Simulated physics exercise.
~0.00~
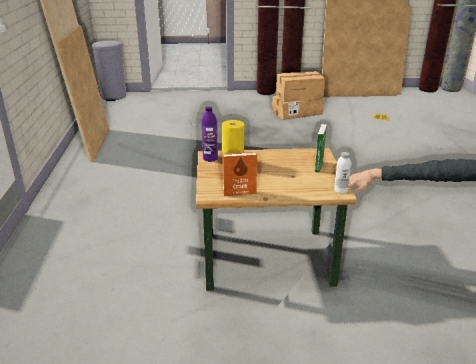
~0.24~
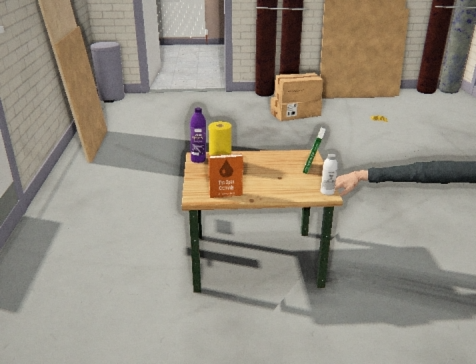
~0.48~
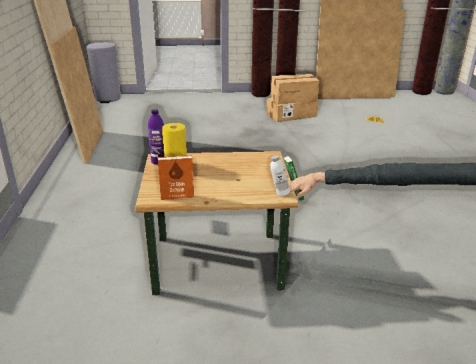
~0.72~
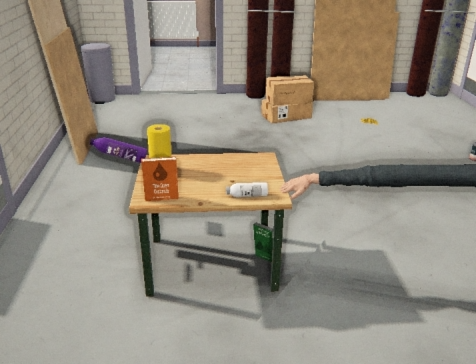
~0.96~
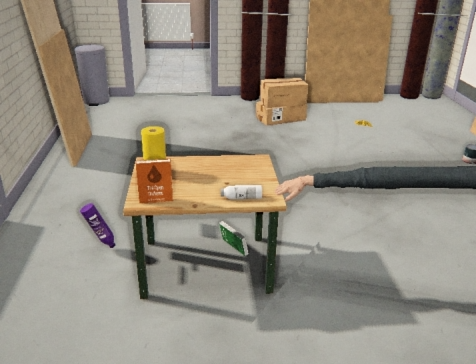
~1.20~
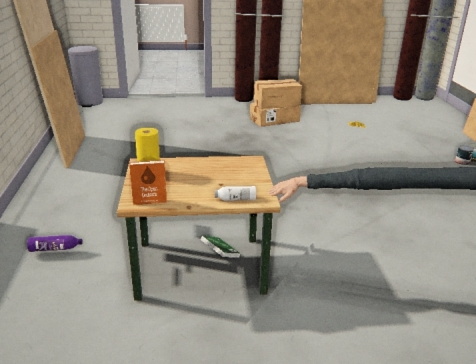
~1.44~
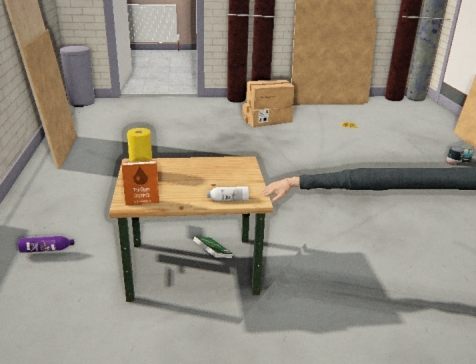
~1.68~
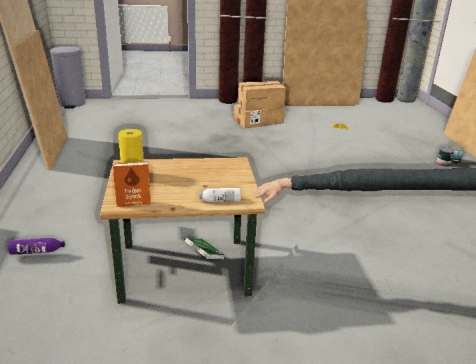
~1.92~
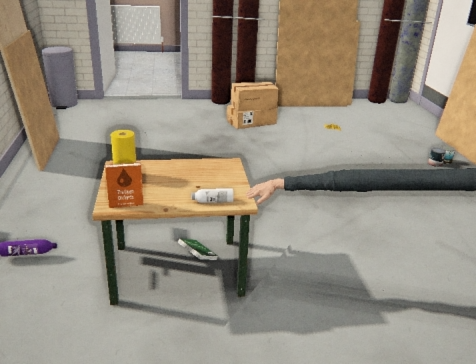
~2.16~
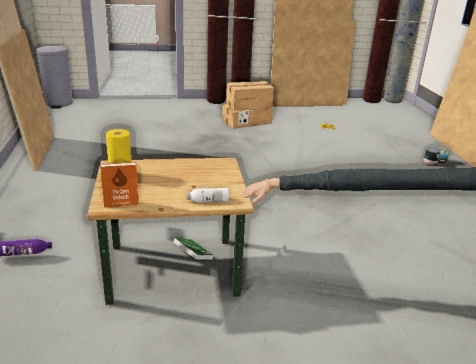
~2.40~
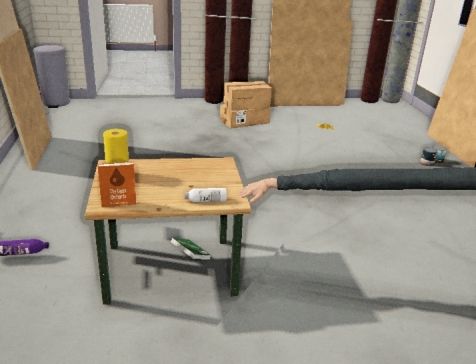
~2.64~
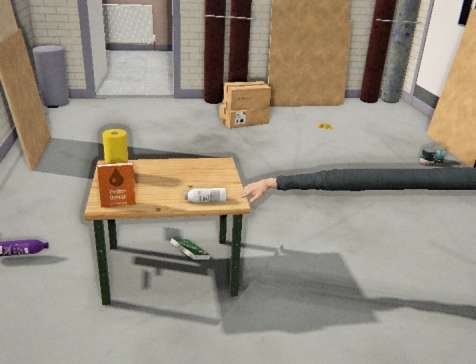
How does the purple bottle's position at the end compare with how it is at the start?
At the start the purple bottle stands upright on the table, but at the end it lies on its side on the floor to the left.
A hand shoves a table left, and two items fall off while a white bottle topples.
